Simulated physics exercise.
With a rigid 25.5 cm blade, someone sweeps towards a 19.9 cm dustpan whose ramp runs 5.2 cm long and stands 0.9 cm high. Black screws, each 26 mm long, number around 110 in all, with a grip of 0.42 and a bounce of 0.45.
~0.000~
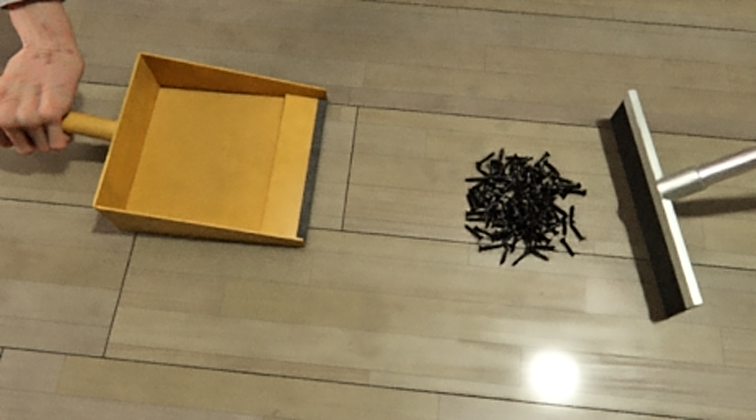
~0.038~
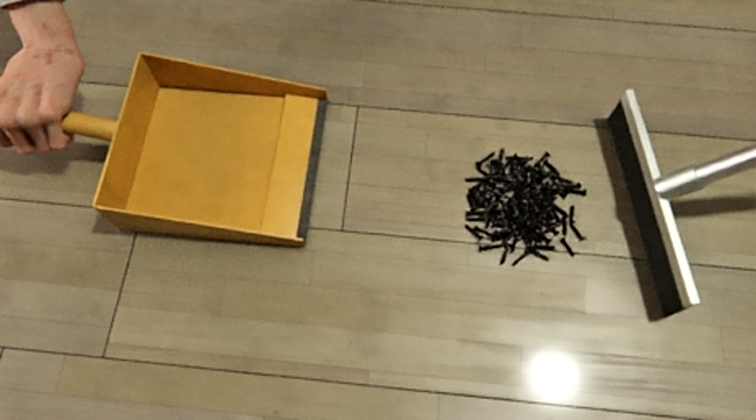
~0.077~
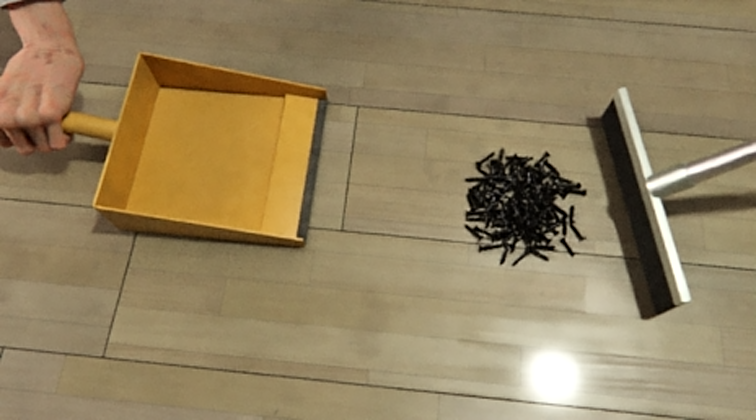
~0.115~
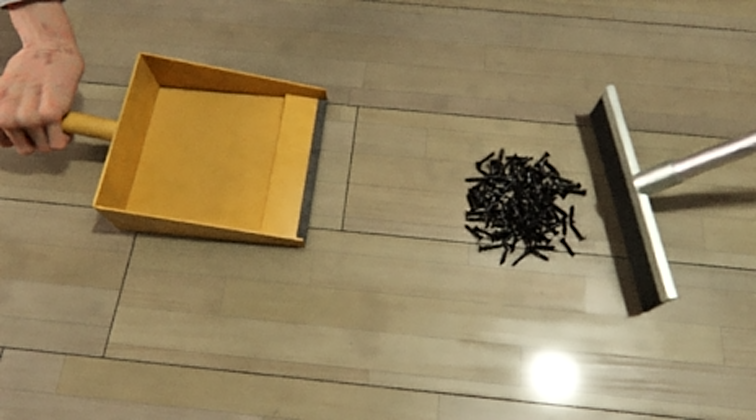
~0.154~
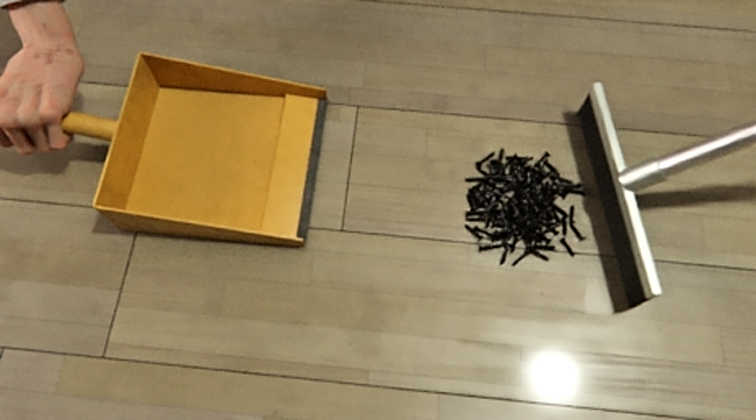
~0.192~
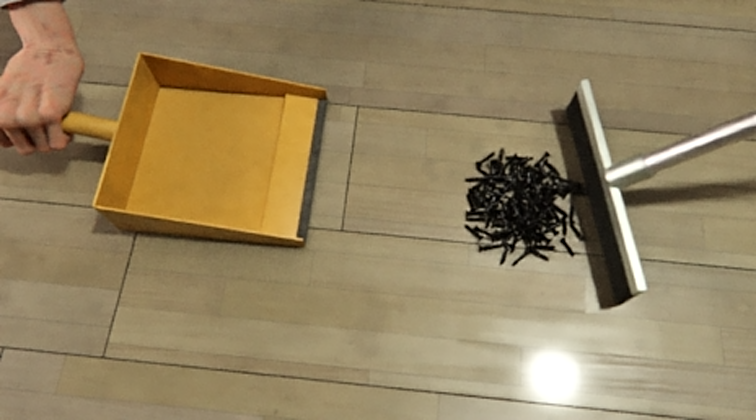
A squeegee slides left across the floor to the edge of a black screw pile.
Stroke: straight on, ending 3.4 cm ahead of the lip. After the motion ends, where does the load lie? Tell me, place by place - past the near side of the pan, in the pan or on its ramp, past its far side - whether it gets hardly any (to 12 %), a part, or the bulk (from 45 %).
Near side gets hardly any. Pan gets hardly any. Far side gets hardly any.
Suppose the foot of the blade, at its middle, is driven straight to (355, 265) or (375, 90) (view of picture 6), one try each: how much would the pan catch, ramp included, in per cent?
Roughly 0 per cent for the first try and 0 per cent for the second.
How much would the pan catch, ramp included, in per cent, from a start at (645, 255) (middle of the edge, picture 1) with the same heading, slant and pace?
Roughly 5 percent, ramp included.
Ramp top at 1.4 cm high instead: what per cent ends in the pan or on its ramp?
Roughly 0 per cent.
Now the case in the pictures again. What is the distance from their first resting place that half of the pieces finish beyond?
22 cm, roughly.
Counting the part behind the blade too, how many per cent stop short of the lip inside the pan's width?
90 %.
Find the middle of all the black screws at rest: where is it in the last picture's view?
My guess is close to (346, 177).
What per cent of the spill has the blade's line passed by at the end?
About 5 per cent.
After 0.53 s, middle of the blade 20 cm from the lip; 0 % over the lip, far side 0 %, near side 0 %.
Then, at 0.76 s, middle of the blade 11 cm from the lip; 0 % over the lip, far side 0 %, near side 5 %.
Then, at 1.10 s, middle of the blade 6 cm from the lip; 0 % over the lip, far side 5 %, near side 5 %.
In the end, at 1.7 s, near side 5 %, pan 0 %, far side 5 %, in front of the lip or behind the blade 90 %.
